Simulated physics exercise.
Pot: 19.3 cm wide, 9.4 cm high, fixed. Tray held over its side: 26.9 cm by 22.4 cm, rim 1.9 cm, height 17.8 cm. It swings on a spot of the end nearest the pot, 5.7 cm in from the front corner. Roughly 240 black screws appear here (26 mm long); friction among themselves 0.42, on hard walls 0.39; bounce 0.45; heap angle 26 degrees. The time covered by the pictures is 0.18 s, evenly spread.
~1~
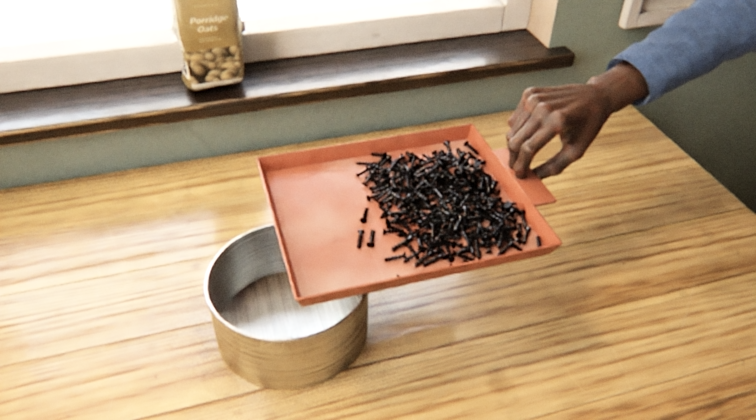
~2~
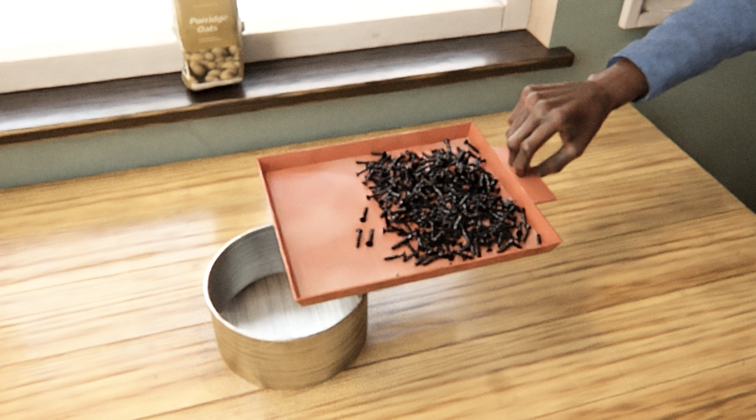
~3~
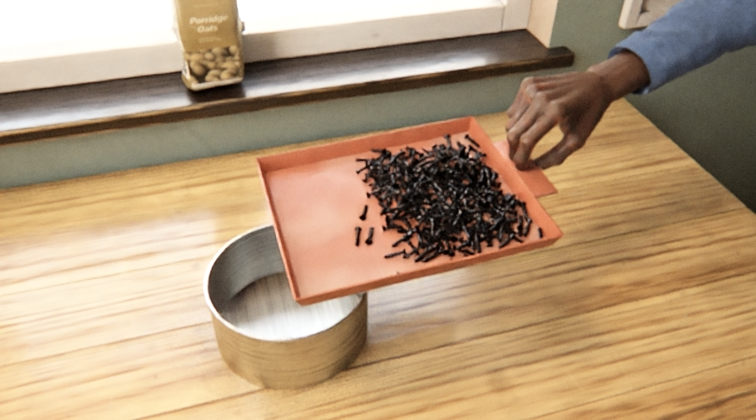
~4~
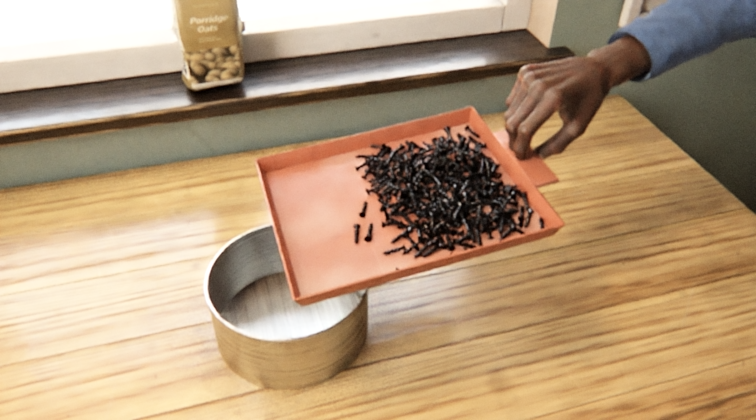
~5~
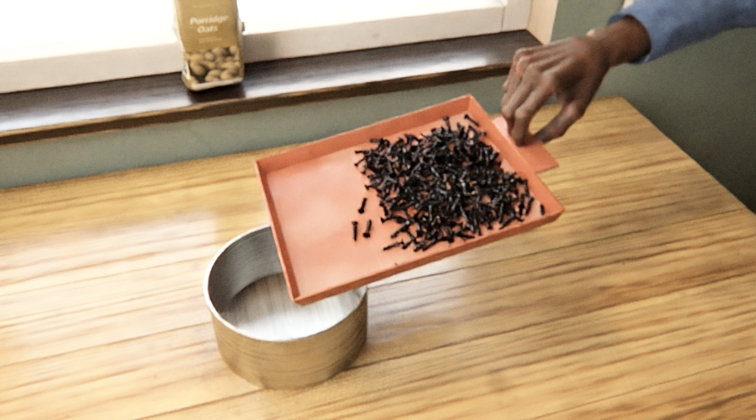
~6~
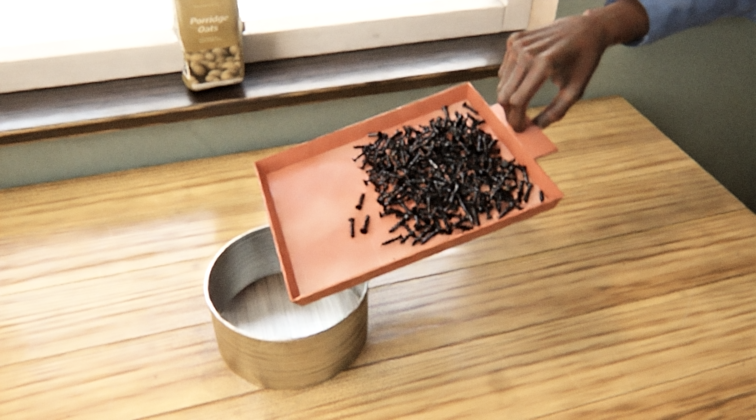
An orange tray piled with small black screws slowly tilted as a hand raised its right end above a wooden table, while its left end stayed low over a round metal pot.
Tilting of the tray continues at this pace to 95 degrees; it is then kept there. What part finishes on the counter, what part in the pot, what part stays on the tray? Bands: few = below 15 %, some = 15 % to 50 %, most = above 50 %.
Counter: Most, pot: Some, left on the tray: Few.
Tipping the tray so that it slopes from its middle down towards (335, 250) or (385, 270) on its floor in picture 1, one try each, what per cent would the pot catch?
Estimate: Some 0 % and some 0 % respectively.
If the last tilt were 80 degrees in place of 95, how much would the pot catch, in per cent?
Result: Close to 35 %.
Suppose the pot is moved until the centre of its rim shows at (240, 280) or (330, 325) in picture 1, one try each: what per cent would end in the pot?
The shares would be near 75 and 5 per cent respectively.
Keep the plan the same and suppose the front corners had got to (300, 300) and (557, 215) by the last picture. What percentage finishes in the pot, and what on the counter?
In the pot: 0 per cent; on the counter: 100 per cent.
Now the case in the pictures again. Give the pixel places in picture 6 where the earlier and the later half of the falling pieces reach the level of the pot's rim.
Around (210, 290), then (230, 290).
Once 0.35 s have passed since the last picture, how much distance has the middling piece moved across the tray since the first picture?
By then it sits near 8 cm from where it began.
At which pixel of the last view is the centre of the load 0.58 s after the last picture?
Estimated load position: Around (227, 263).
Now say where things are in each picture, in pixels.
The first picture shows tray tilt 0 degrees, front corners at (302, 293) and (553, 240); middle of the pieces at (444, 202); pot at (288, 275).
The second picture shows tray tilt 1 degrees, front corners at (301, 293) and (553, 238); middle of the pieces at (444, 201).
The third picture shows tray tilt 3 degrees, front corners at (301, 293) and (554, 231); middle of the pieces at (444, 197).
The fourth picture shows tray tilt 6 degrees, front corners at (300, 293) and (555, 221), lowest corner left back; middle of the pieces at (444, 190).
The fifth picture shows tray tilt 10 degrees, front corners at (298, 293) and (555, 207), lowest corner left back; middle of the pieces at (443, 181).
The sixth picture shows tray tilt 14 degrees, front corners at (297, 293) and (554, 193), lowest corner left back; middle of the pieces at (442, 172); pot at (288, 275).
Then, 0.35 s after the last picture, tilt 53 degrees; the tray holds 100 %, the pot 0 %.
Then, 0.58 s after the last picture, tilt 79 degrees; the tray holds 20 %, the pot 10 %.
Then, 0.93 s after the last picture, tilt 95 degrees; the tray holds 0 %, the pot 35 %.
In the end, counter 65 %, pot 35 %, tray 0 %.
